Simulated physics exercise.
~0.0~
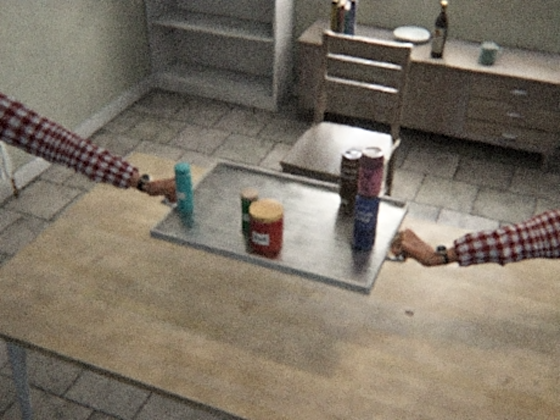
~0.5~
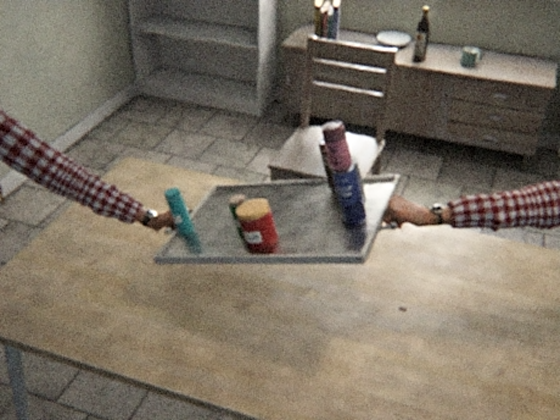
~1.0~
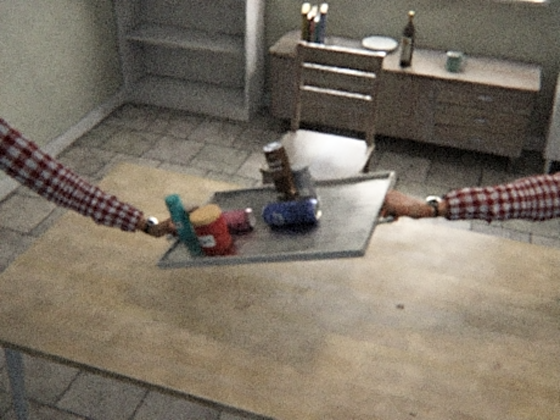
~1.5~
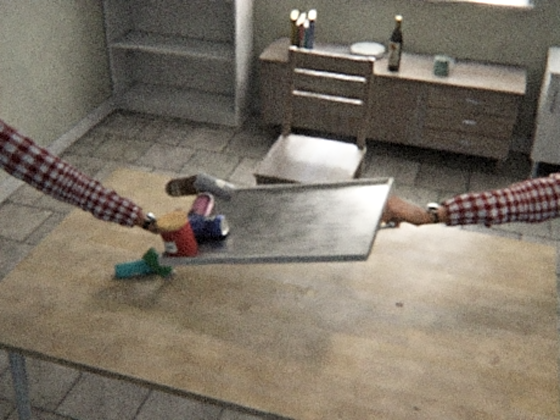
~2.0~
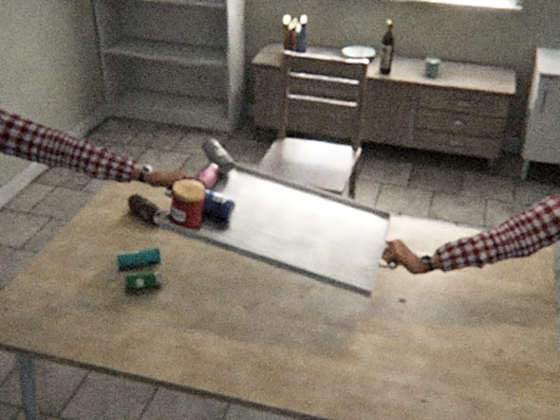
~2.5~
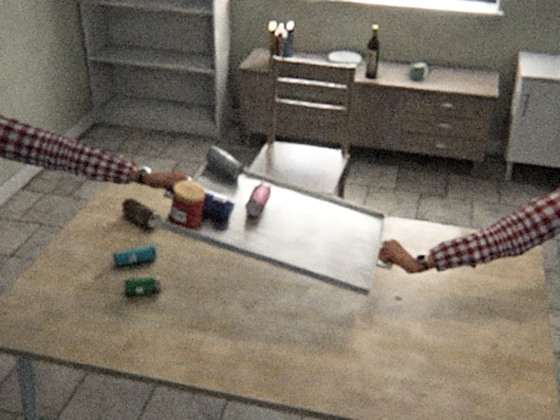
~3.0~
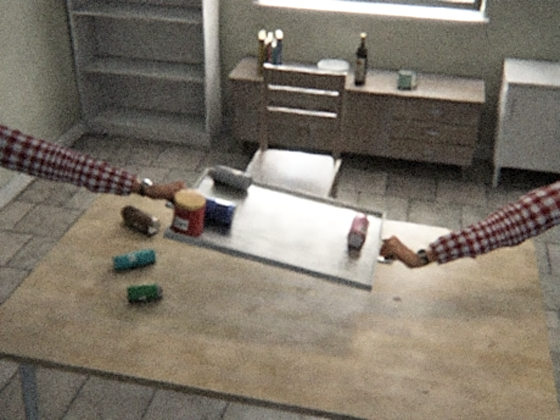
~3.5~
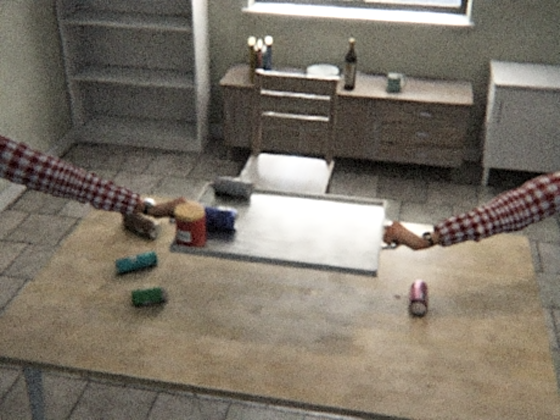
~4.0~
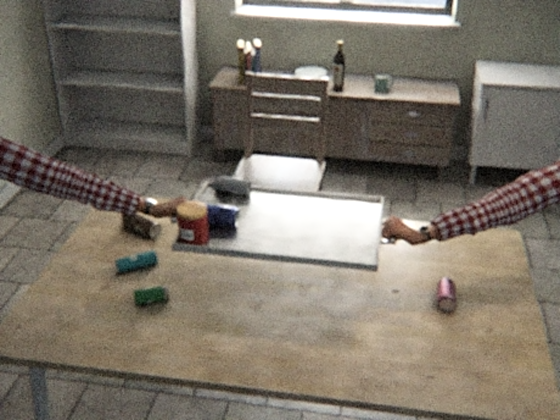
In a room with a tiled floor, seen from above a wooden table with a chair and sideboard behind, two hands in red checked sleeves hold a grey tray. On it stand a turquoise shaker at left, a green shaker and red jar near the middle, and brown, pink and blue cans at right. The left side dips, and the items topple or slide left, the turquoise and green shakers and brown can dropping onto the table. The tray then tips right, and the pink can rolls across and off. Finally it levels, holding the upright red jar, fallen blue can and grey shaker.
